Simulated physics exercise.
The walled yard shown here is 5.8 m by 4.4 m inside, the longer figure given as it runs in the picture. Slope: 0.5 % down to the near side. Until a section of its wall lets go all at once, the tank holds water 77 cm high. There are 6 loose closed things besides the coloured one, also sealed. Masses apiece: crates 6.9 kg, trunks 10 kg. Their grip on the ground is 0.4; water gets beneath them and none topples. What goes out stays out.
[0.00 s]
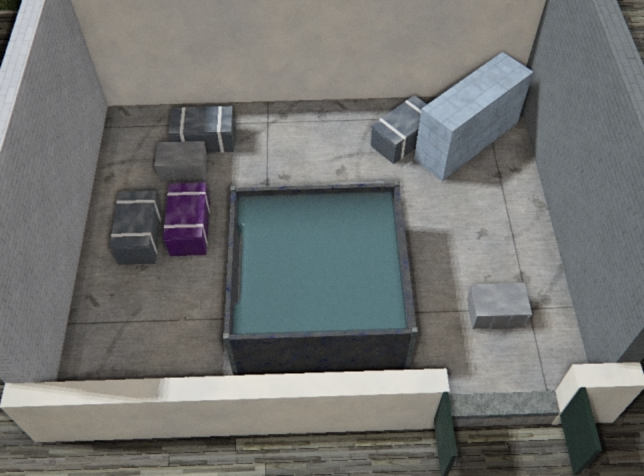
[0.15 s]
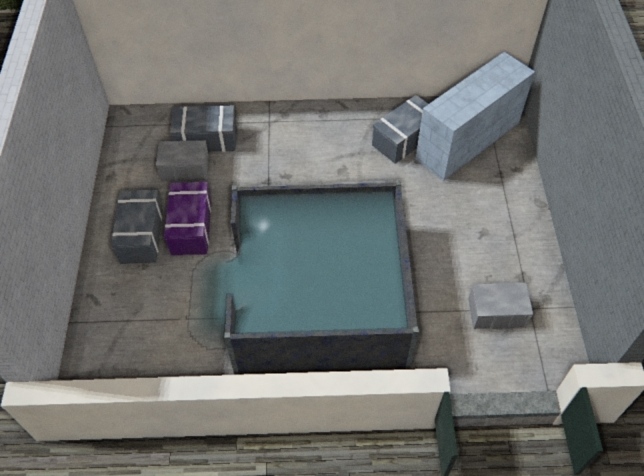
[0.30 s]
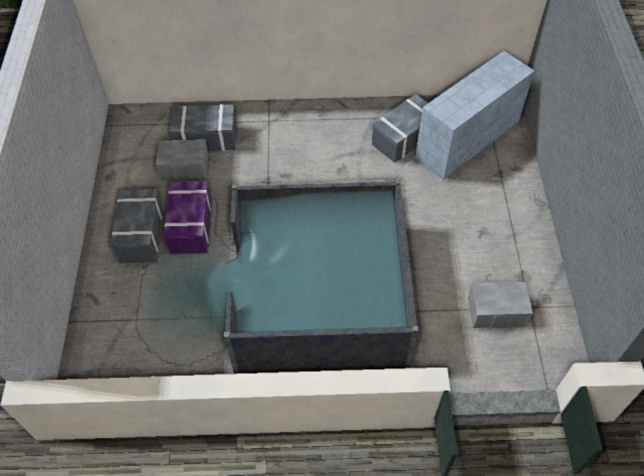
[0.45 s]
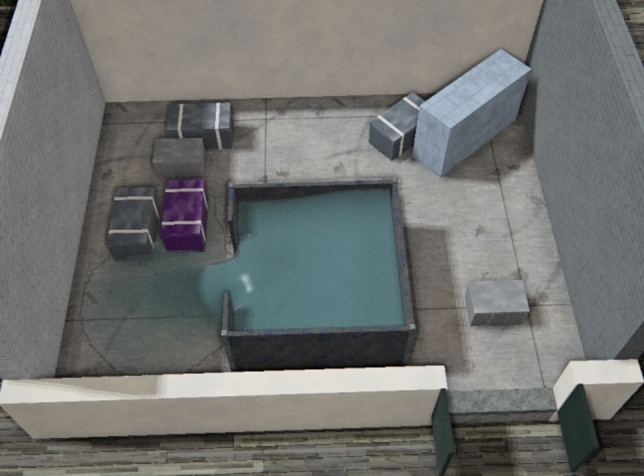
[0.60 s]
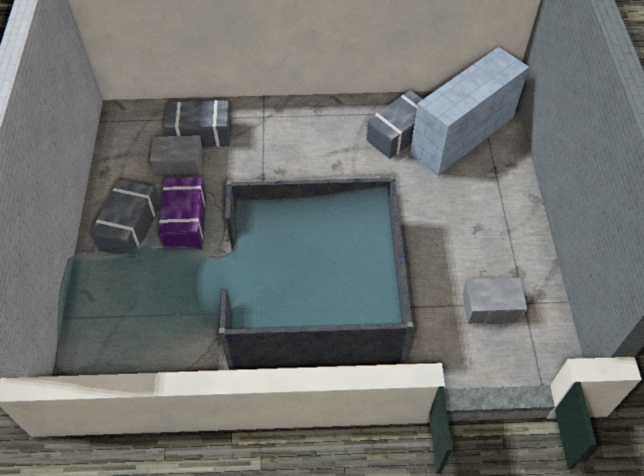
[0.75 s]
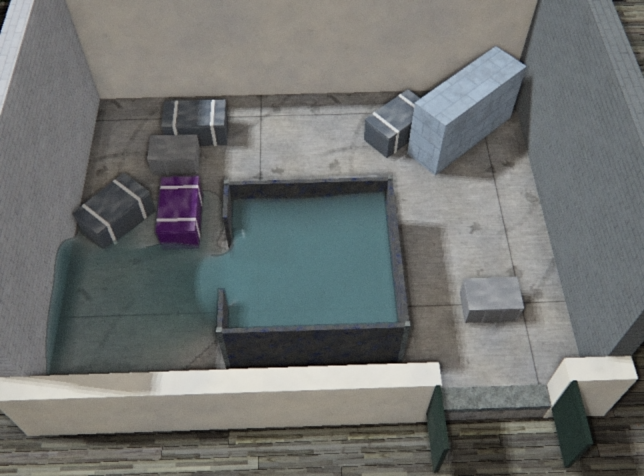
Water pouring through a gap in a tank's left wall, spreading across the yard floor and turning a grey strapped box beside a purple trunk.
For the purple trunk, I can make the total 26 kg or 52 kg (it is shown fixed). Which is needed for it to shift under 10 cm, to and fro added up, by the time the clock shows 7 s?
I expect that neither load is enough.
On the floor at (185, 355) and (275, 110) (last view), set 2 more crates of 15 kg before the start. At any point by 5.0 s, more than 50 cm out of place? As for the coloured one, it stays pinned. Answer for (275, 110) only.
Answer: More.
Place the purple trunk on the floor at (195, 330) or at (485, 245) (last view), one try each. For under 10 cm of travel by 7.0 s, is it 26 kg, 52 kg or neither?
Order kept: Both picks fail, heavy pick needed.
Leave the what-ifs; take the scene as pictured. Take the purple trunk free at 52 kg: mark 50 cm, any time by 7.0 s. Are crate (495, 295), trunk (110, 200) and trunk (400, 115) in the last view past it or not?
Taking them in order: Within the mark, beyond the mark, within the mark.
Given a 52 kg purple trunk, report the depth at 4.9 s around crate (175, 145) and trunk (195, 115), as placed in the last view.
I'd put it at 3 cm and 6 cm respectively.
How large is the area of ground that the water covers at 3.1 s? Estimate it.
Near 15 m2 in all.
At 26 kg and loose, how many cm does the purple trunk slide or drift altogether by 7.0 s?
It covers about 100 cm altogether.
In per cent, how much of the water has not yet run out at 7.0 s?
Some 98 per cent remains.
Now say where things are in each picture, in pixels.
The first frame shows the purple trunk at (185, 209), on the bottom; water covers 3.2 m2; 0 of 7 have shifted.
The second frame shows the purple trunk at (186, 209), on the bottom; 3.8 m2 under water; 0 of 7 have shifted.
The third frame shows the purple trunk at (186, 208) rests on the ground; water covers 4.6 m2; 0 of 7 have shifted.
The fourth frame shows the purple trunk at (183, 206) rests on the ground; water covers 5.6 m2; 0 of 7 have shifted.
The fifth frame shows the purple trunk at (181, 204), on the bottom; 6.4 m2 under water; 1 of 7 have shifted.
The sixth frame shows the purple trunk at (178, 203) rests on the ground; water covers 6.9 m2; 1 of 7 have shifted.
After 1.4 s the purple trunk would be 42 cm from its start with 26 kg and 16 cm from its start with 52 kg; 5 cm of water round it then.
After 3.1 s the purple trunk would be 53 cm from its start with 26 kg and 18 cm from its start with 52 kg; 7 cm of water round it then.
After 4.9 s the purple trunk would be 62 cm from its start with 26 kg and 18 cm from its start with 52 kg; 6 cm of water round it then.
After 7.0 s the purple trunk would be 63 cm from its start with 26 kg and 18 cm from its start with 52 kg; 6 cm of water round it then.
